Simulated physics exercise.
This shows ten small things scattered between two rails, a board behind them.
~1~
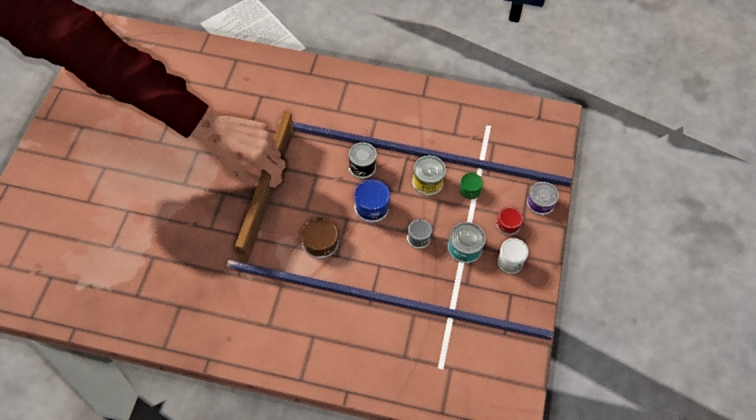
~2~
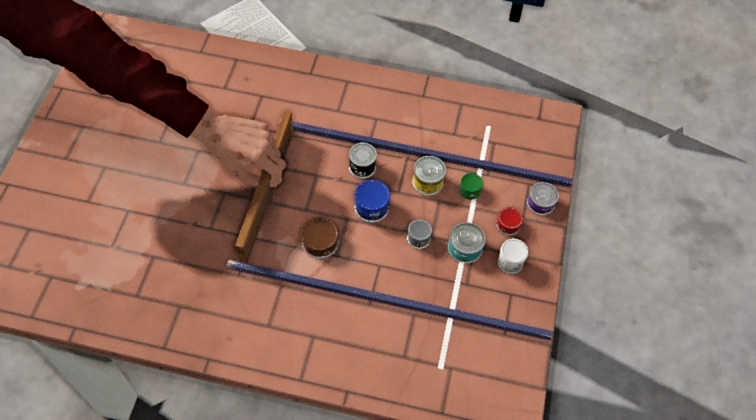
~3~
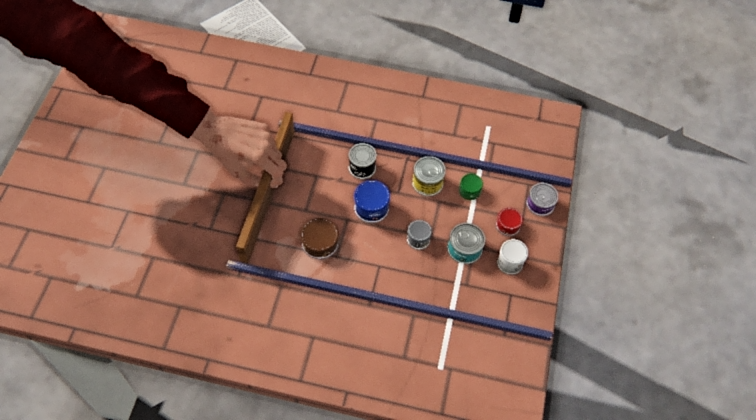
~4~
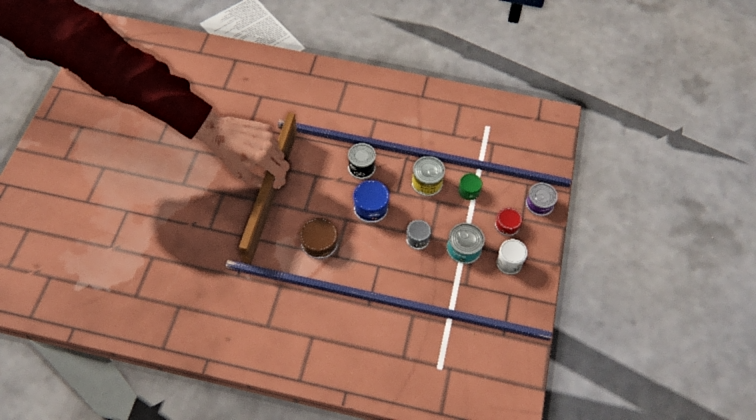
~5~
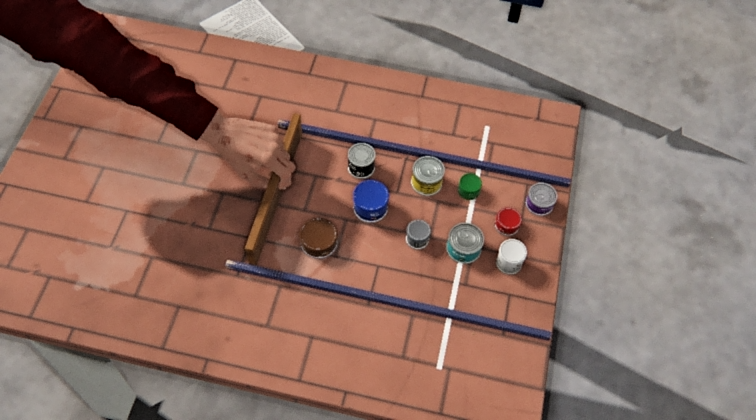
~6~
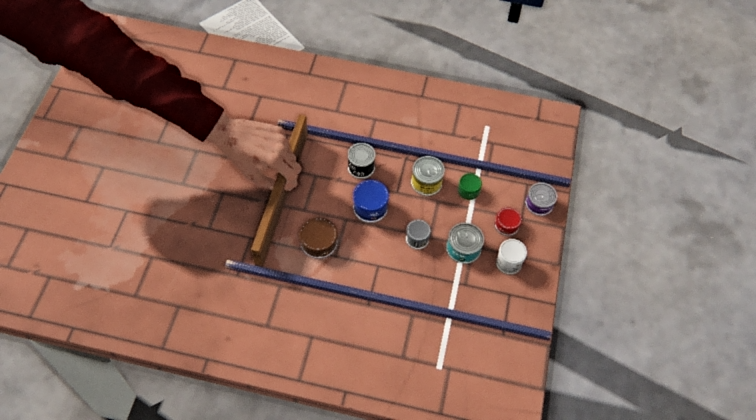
A hand in a dark red sleeve slides a wooden board slightly right between blue rails toward small, unmoving paint tins.
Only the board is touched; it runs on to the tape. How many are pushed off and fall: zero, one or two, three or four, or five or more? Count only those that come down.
The number that fall off is zero.
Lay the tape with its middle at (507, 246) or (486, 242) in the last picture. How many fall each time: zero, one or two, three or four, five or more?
One after another: Either three or four; one to two.
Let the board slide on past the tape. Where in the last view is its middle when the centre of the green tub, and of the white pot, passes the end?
About (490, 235), and (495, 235) for the other.
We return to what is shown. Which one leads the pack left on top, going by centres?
The purple tin.
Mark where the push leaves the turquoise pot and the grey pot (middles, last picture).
The turquoise pot at (505, 250), the grey pot at (475, 247).
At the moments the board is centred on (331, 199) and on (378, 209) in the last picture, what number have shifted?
By then 1, and 4.
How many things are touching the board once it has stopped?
It touches 4.
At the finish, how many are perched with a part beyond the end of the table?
1 of them.
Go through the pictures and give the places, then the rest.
In the first picture, purple tin (542, 199); white pot (513, 257); red tin (510, 221); board (266, 185); tape (467, 237).
In the second picture, white pot (512, 257); turquoise pot (466, 243).
In the third picture, red tin (509, 222); board (267, 186).
In the fourth picture, purple tin (541, 200); brown tin (319, 239).
In the fifth picture, white pot (511, 257); grey pot (418, 235).
In the sixth picture, purple tin (541, 199); white pot (511, 257); red tin (508, 222); board (281, 189); tape (465, 237).
Soon after, none off yet; purple tin at rest near (541, 199); white pot at rest near (511, 257); red tin at rest near (508, 222).
At rest, the number that fall off is zero.
